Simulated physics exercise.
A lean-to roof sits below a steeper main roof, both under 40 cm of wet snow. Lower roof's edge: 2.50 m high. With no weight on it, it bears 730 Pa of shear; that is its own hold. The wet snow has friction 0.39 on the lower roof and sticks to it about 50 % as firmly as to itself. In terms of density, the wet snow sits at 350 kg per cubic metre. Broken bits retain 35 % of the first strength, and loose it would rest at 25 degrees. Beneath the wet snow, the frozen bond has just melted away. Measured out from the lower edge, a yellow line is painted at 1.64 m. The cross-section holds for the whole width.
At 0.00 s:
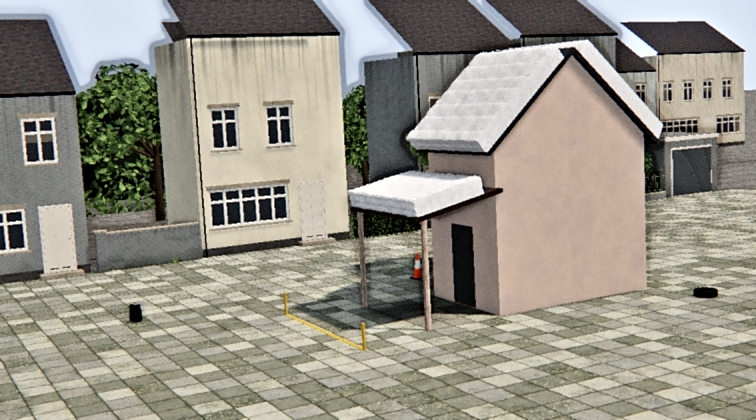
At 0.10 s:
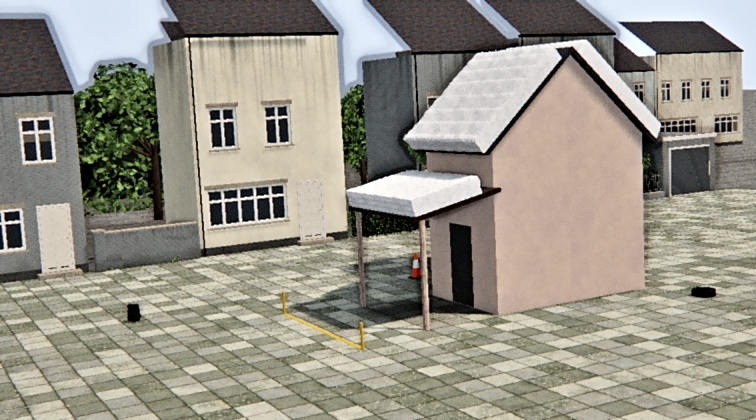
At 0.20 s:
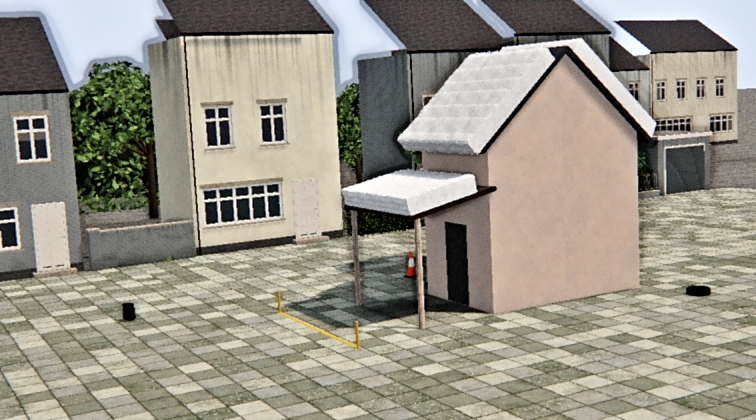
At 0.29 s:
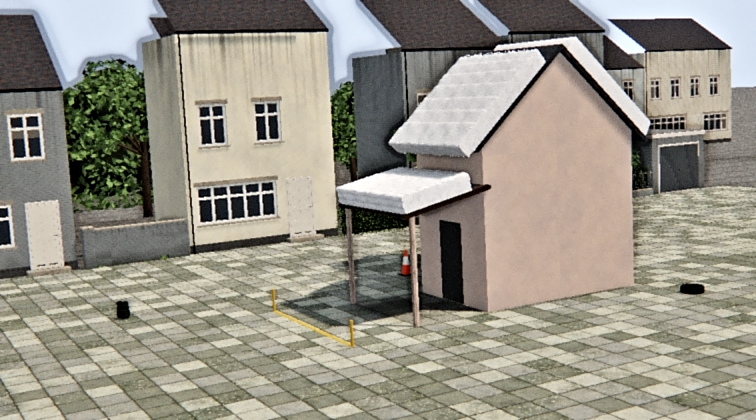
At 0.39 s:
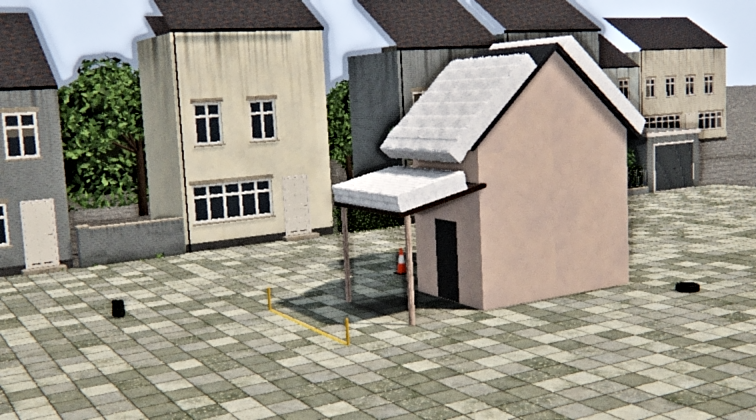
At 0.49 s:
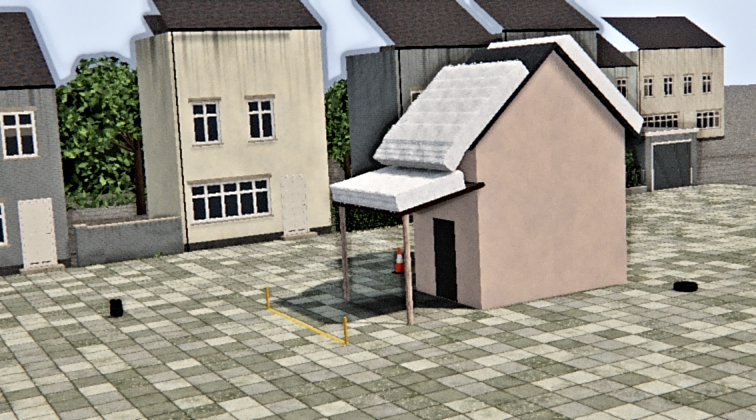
A pink house with snow on its roofs, the thick white layer on the steep upper roof slowly sliding down toward the left.
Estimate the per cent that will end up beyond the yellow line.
Roughly 31 per cent will end up beyond it.
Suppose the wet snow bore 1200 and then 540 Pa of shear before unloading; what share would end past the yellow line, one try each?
About 14 % first, about 40 % second.
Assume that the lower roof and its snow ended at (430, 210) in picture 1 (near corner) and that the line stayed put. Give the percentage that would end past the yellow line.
About 40 per cent.
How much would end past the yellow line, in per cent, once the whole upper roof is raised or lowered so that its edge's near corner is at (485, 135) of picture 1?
Roughly 45 per cent.
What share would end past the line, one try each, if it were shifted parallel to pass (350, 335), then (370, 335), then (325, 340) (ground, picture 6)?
In order, some 40, 50 and 25 percent would end past it.
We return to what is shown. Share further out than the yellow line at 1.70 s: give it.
I'd say near 5 in a hundred.
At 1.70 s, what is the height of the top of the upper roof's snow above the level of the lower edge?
0.7 m or thereabouts.
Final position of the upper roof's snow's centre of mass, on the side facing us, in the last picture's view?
Near pixel (361, 278).
After 1.04 s, none is below the lower edge and 0 % is past the line.
After 1.70 s, 37 % is below the lower edge and 5 % is past the line.
After 2.35 s, 62 % is below the lower edge and 30 % is past the line.
After 3.00 s, 62 % is below the lower edge and 31 % is past the line.
After 3.30 s, 62 % is below the lower edge and 31 % is past the line.
